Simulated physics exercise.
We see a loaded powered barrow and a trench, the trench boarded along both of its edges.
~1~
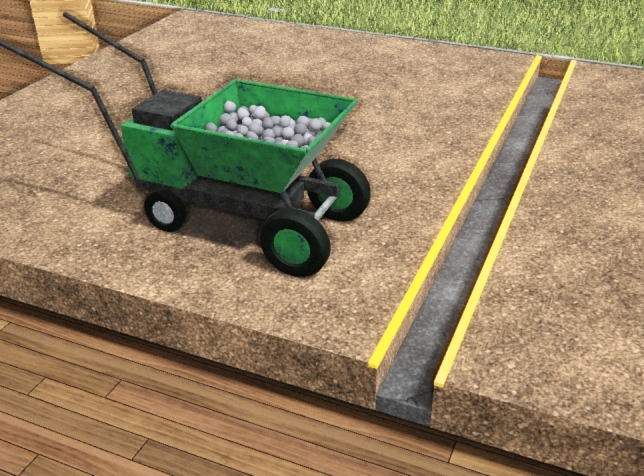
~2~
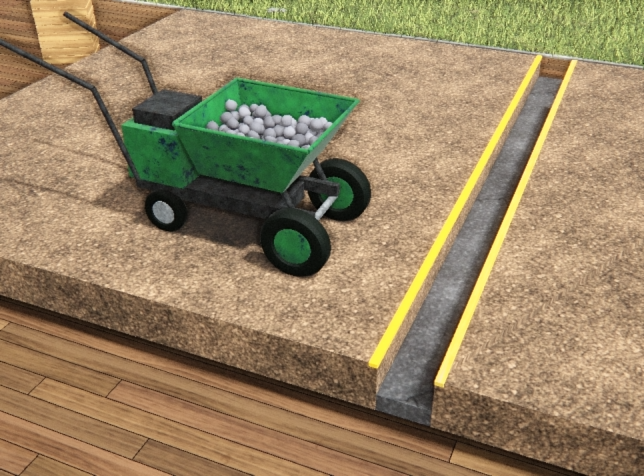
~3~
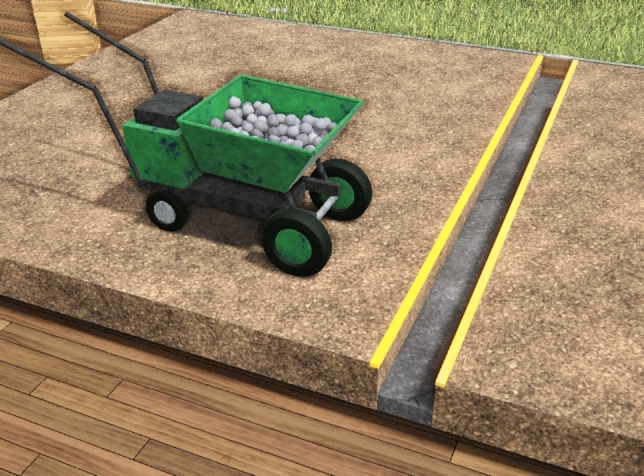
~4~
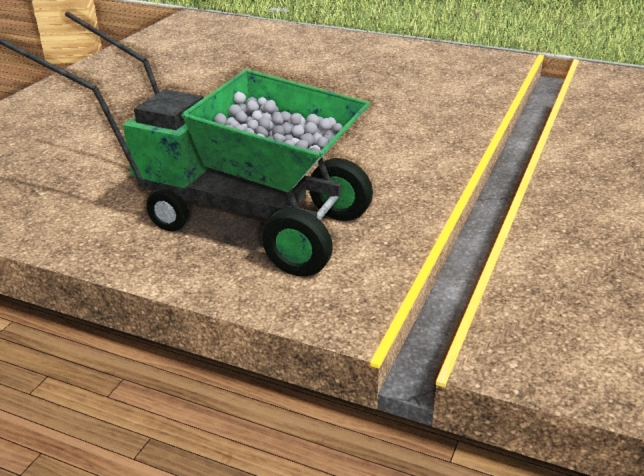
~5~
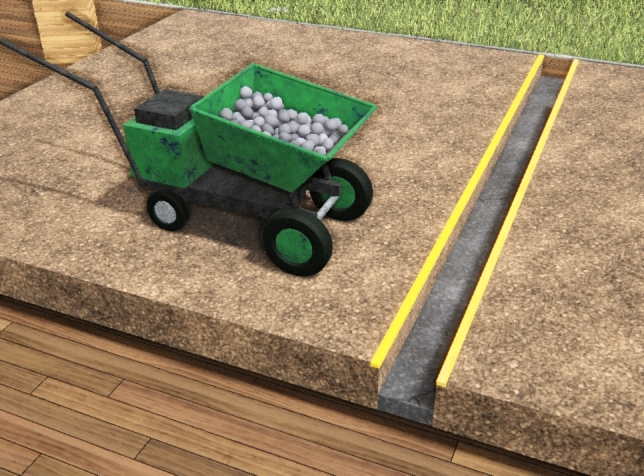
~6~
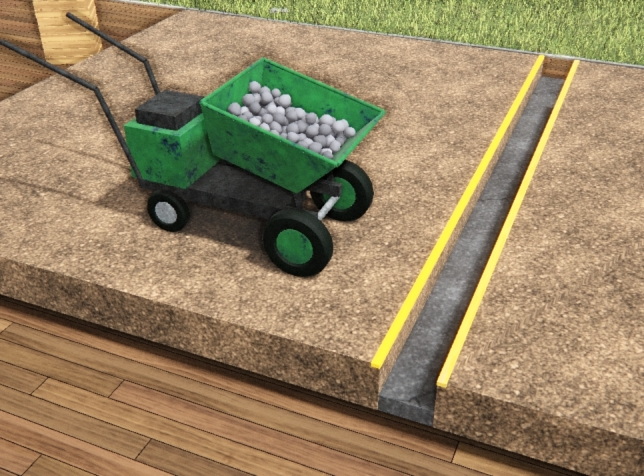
The green skip of a small powered barrow, loaded with round grey cobbles, started out level and slowly tilted forward to the right, while its wheels stayed still beside a narrow trench edged with yellow boards.
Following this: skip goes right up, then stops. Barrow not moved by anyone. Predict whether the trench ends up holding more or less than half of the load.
Result: Mostly in.
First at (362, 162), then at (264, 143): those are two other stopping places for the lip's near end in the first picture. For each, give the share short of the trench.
About 0 percent the first time, about 50 percent the second.
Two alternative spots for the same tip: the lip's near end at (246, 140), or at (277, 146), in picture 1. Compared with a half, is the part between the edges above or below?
Well, parked at the first spot it'd be short of the halfway mark, and at the second it'd be past the halfway mark.
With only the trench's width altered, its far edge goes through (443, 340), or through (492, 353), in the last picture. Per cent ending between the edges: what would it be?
Lab note: Try one about 80 %, try two about 100 %.
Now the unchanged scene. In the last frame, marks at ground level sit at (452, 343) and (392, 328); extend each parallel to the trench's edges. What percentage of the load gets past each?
Around 10 percent for the first and 100 percent for the second.
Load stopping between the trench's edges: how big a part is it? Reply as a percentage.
It works out to roughly 95 percent of the load.
Soon after the last picture, skip tipped steeply; all in the skip.
A little later, skip tipped steeply; nearly all in the skip; a stray few in or heaped over the trench; a stray few falling.
Later still, skip tipped right over; about a third in the skip; a stray few short of the trench; about two thirds in or heaped over the trench; a small part beyond it; a stray few falling.
By the end, skip tipped right over; a stray few short of the trench; nearly all in or heaped over the trench; a small part beyond it.
